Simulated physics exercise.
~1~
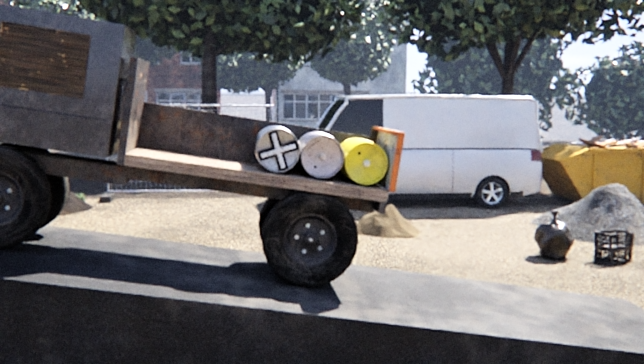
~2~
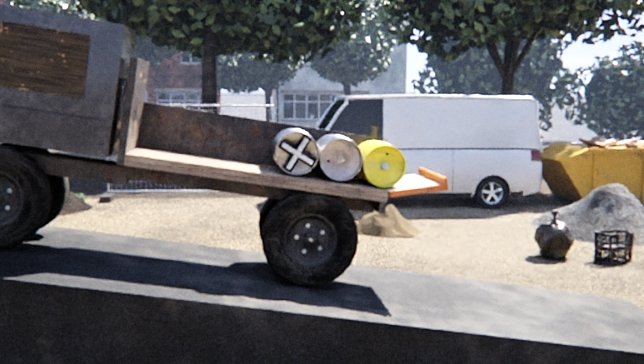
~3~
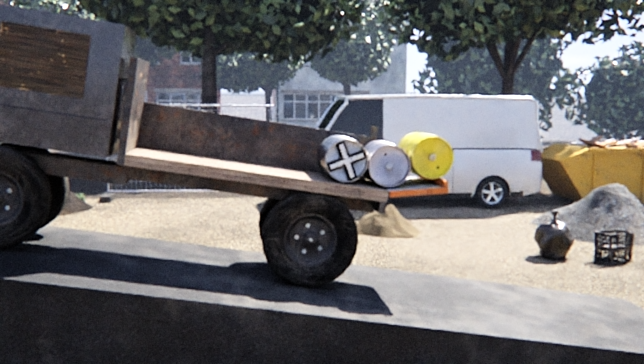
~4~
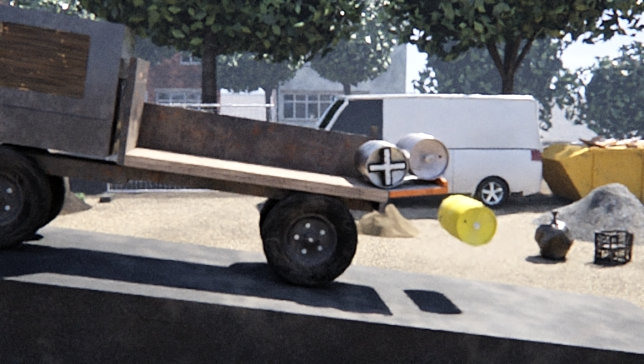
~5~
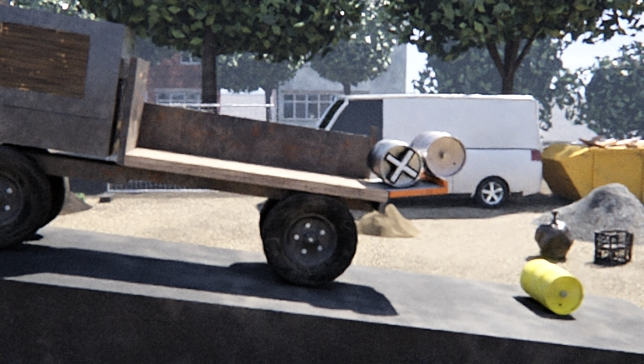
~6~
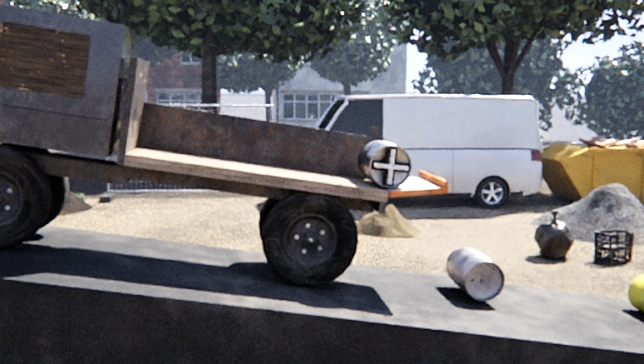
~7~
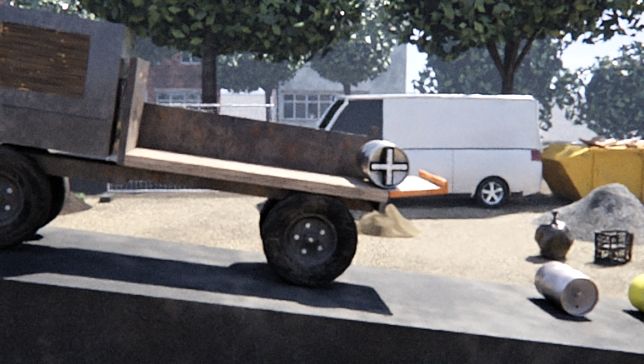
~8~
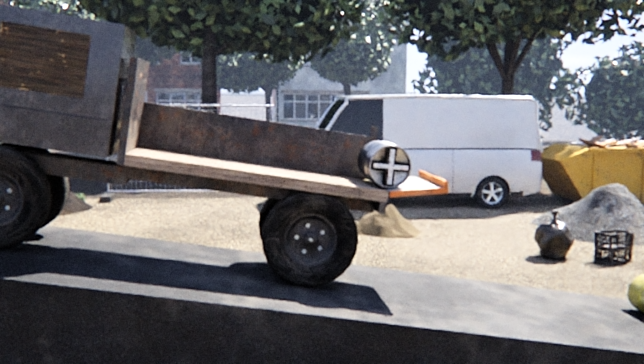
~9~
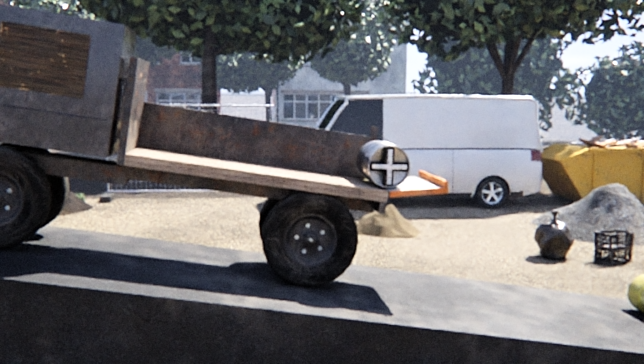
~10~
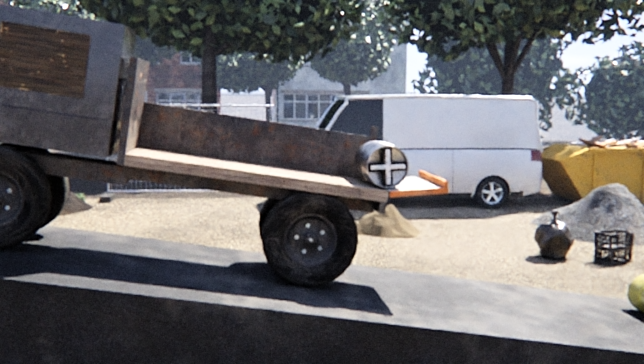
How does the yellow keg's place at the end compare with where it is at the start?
At the start the yellow keg is on the truck bed, up against the closed orange tailgate. At the end it is down on the road, well to the right of the truck and partly cut off by the right edge of the view.
